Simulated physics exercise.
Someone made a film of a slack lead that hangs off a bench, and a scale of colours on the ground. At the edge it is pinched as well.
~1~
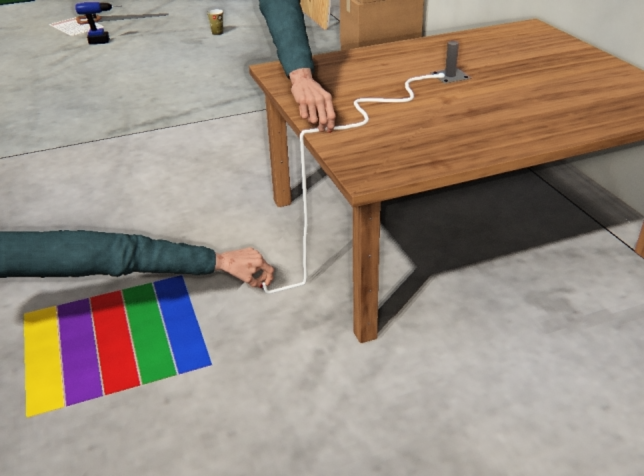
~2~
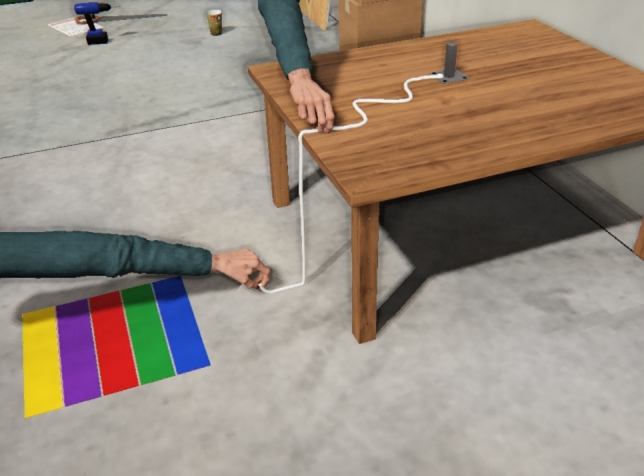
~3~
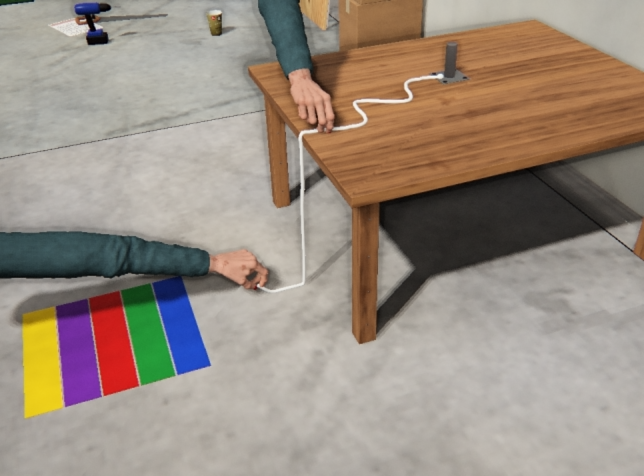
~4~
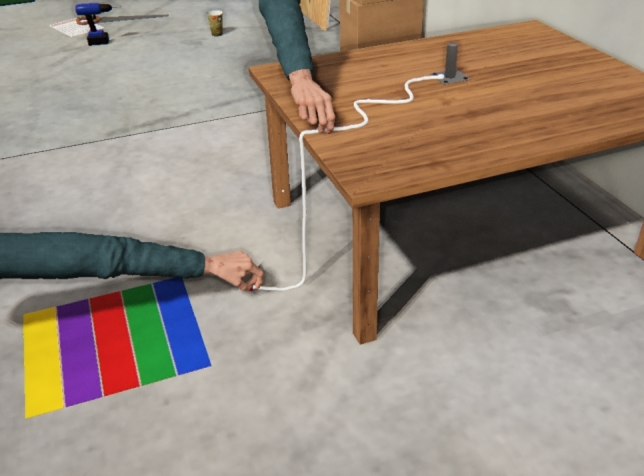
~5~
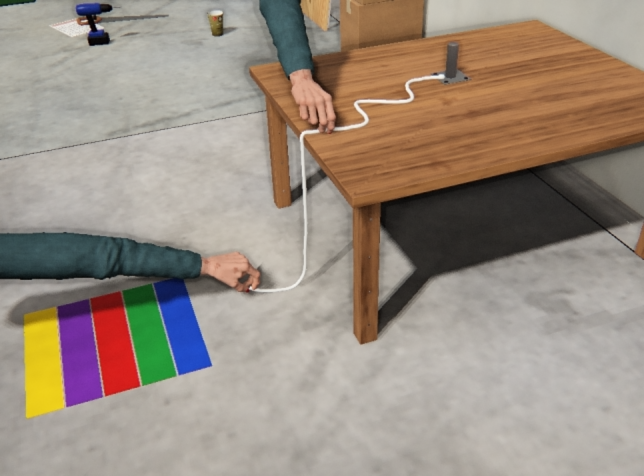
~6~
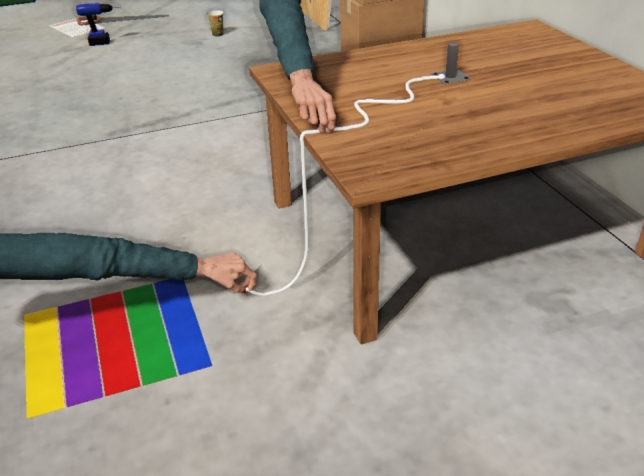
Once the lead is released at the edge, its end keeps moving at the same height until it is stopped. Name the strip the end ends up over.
Purple.
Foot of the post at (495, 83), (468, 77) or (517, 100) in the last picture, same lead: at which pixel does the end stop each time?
Going through the tries, you get (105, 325), then (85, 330), then (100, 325).
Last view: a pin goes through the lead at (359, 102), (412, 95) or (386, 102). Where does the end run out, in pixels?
Try 1: (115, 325); try 2: (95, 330); try 3: (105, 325).
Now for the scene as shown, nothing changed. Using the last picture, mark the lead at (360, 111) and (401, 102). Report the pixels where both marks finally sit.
They finish close to (322, 121) and close to (373, 103).
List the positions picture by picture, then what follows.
The first frame shows end (264, 283); blue (190, 351); green (155, 361); red (119, 371); purple (82, 381); yellow (44, 391).
The second frame shows end (260, 285); lead through (411, 80) (386, 101) (366, 120) (301, 143) (302, 212) (304, 270).
The third frame shows end (258, 285).
The fourth frame shows end (254, 287); lead through (412, 81) (386, 102) (367, 120) (302, 143) (305, 213) (305, 270).
The fifth frame shows end (250, 288).
The sixth frame shows end (247, 289); lead through (413, 81) (387, 102) (367, 120) (303, 143) (306, 212) (301, 271).
A little later, end near (132, 318); over green.
Next, end near (93, 329); over red.
When it is tight, end near (70, 334); over purple. It gets as far as the purple strip.
